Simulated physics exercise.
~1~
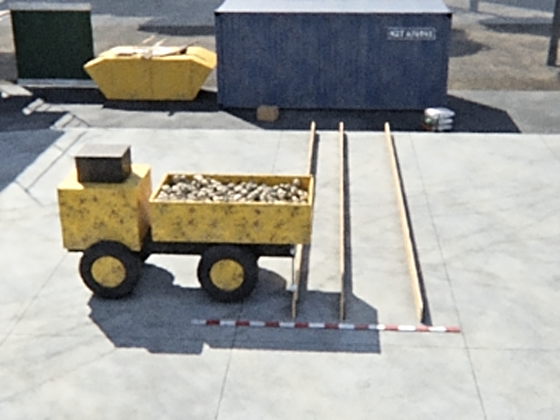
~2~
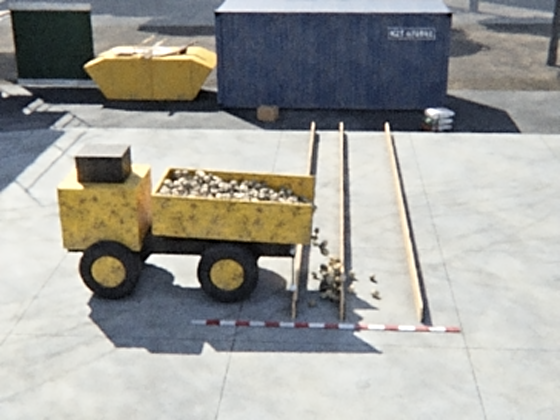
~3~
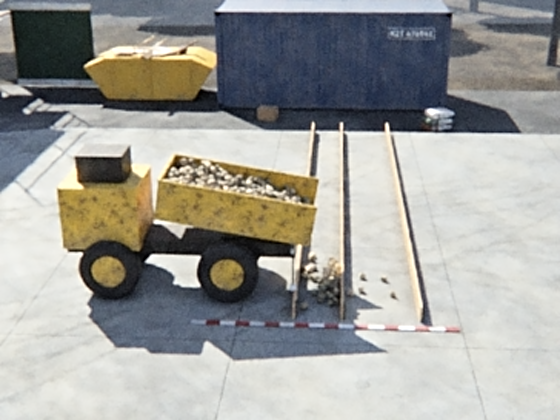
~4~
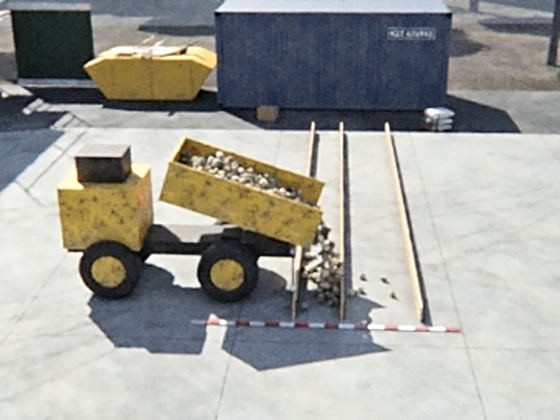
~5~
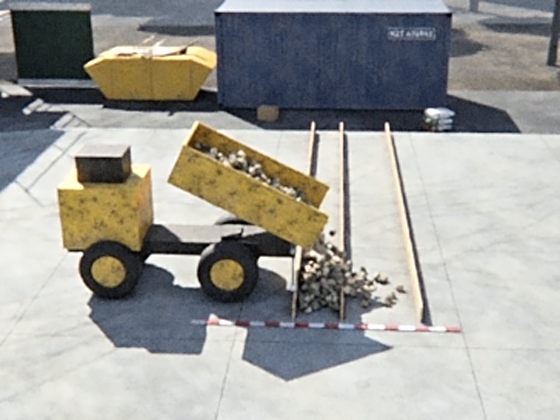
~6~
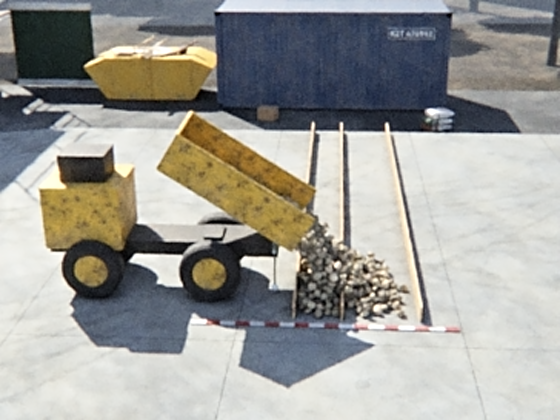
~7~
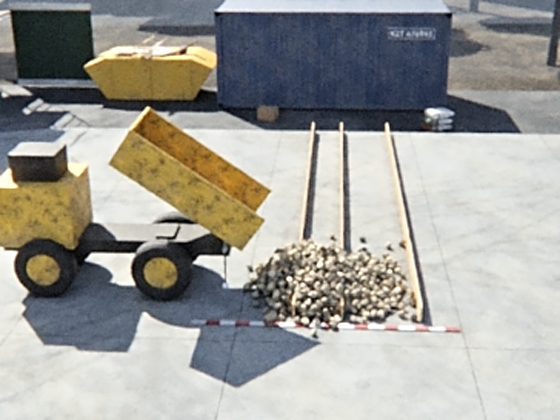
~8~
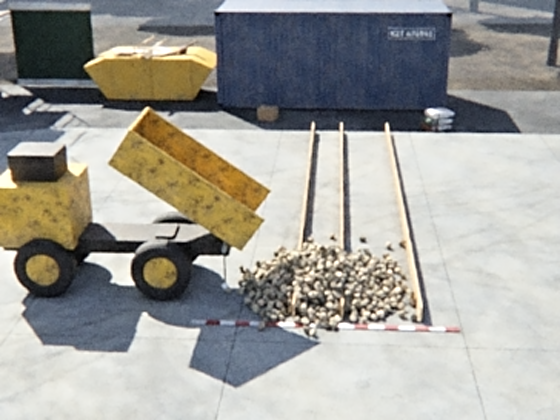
A yellow tipper raises its body, rolls left, and leaves stones heaped across the planks.
